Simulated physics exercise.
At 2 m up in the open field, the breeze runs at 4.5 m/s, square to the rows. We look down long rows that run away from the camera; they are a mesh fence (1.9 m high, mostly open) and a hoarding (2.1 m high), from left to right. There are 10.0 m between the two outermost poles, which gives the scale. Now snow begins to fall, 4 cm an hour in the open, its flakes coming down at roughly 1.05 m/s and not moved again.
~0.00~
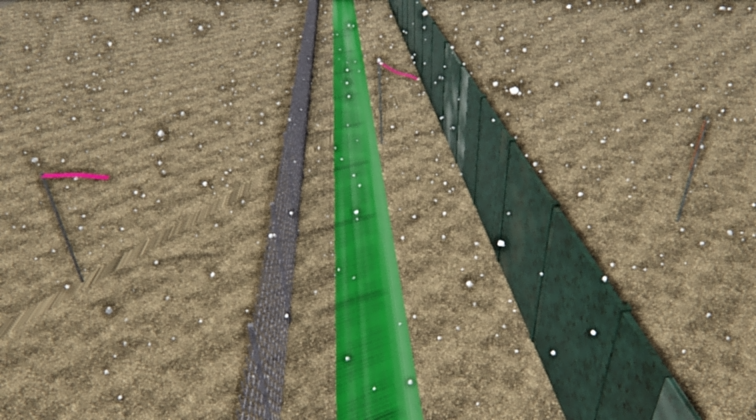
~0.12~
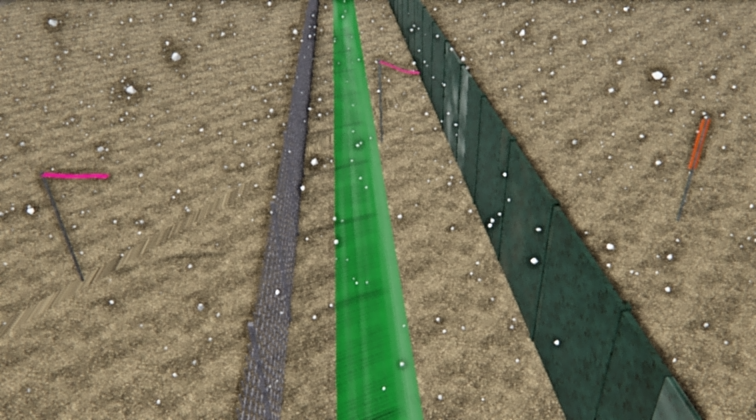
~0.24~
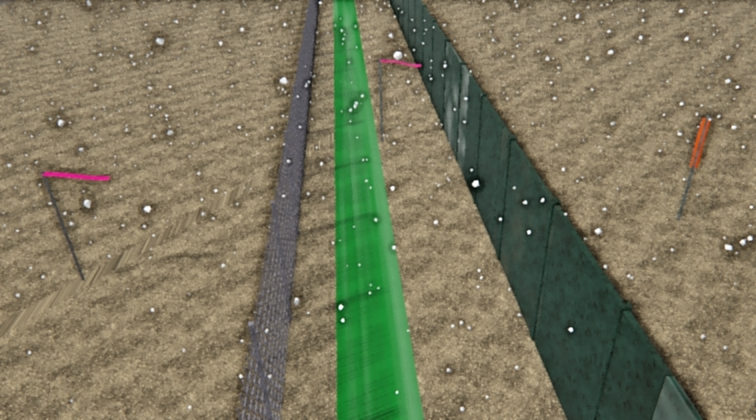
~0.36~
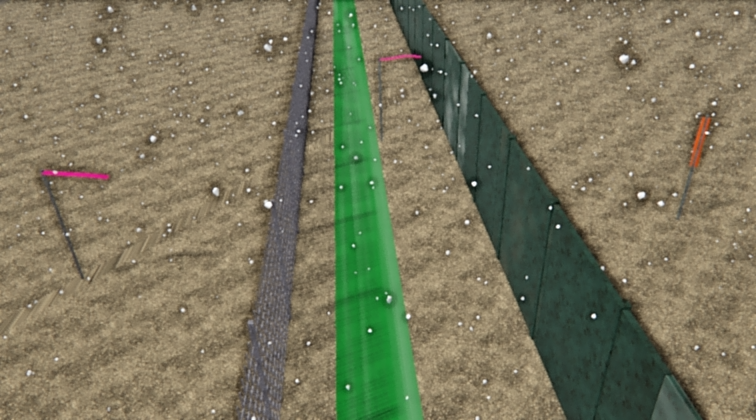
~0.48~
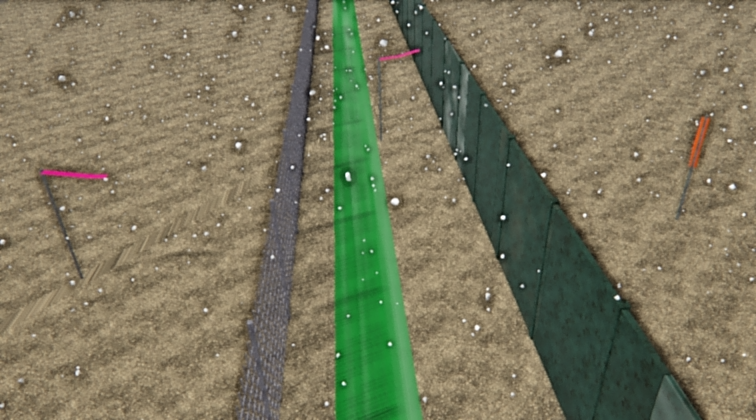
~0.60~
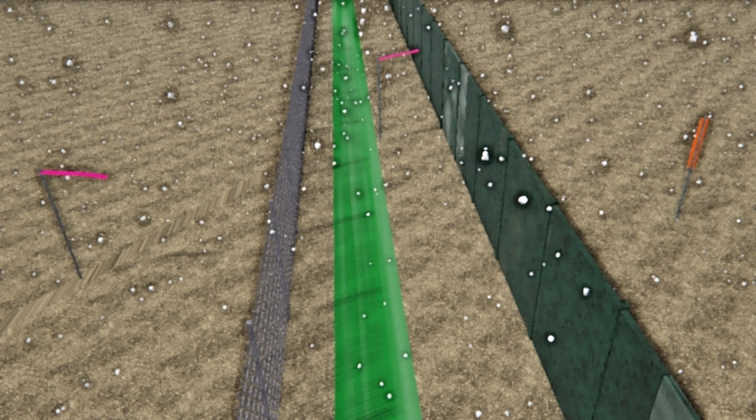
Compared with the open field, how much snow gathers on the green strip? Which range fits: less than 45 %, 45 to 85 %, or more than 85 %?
That spot gets more than 85 % of the open amount.
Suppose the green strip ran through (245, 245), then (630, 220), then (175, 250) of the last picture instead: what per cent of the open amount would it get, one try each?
Roughly 100 per cent, 80 per cent and 90 per cent in that order.
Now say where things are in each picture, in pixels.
In the first frame, the left ribbon ends at (108, 177), leaning 85 degrees to the right.
In the second frame, the right ribbon ends at (692, 169), hanging almost straight and the green one passes (364, 238).
In the third frame, the inner ribbon ends at (421, 65), leaning 80 degrees to the right, above the rows the flakes slant 85 degrees from upright, towards the right and the top of the hoarding crosses (476, 84).
In the fourth frame, the left ribbon ends at (108, 177), leaning 80 degrees to the right and the green one passes (358, 170).
In the fifth frame, the right ribbon ends at (693, 167), hanging almost straight and above the rows the flakes slant 85 degrees from upright, towards the right.
In the sixth frame, the inner ribbon ends at (418, 50), leaning 100 degrees to the right and the top of the hoarding crosses (475, 84).
After 10 minutes open ground has 7 mm and the green strip 7 mm.
After 30 minutes open ground has 20 mm and the green strip 21 mm.
After 60 minutes open ground has 40 mm and the green strip 43 mm, so the green strip has 106 % of the open amount; the left half of it has 106 %, the right half 107 %.
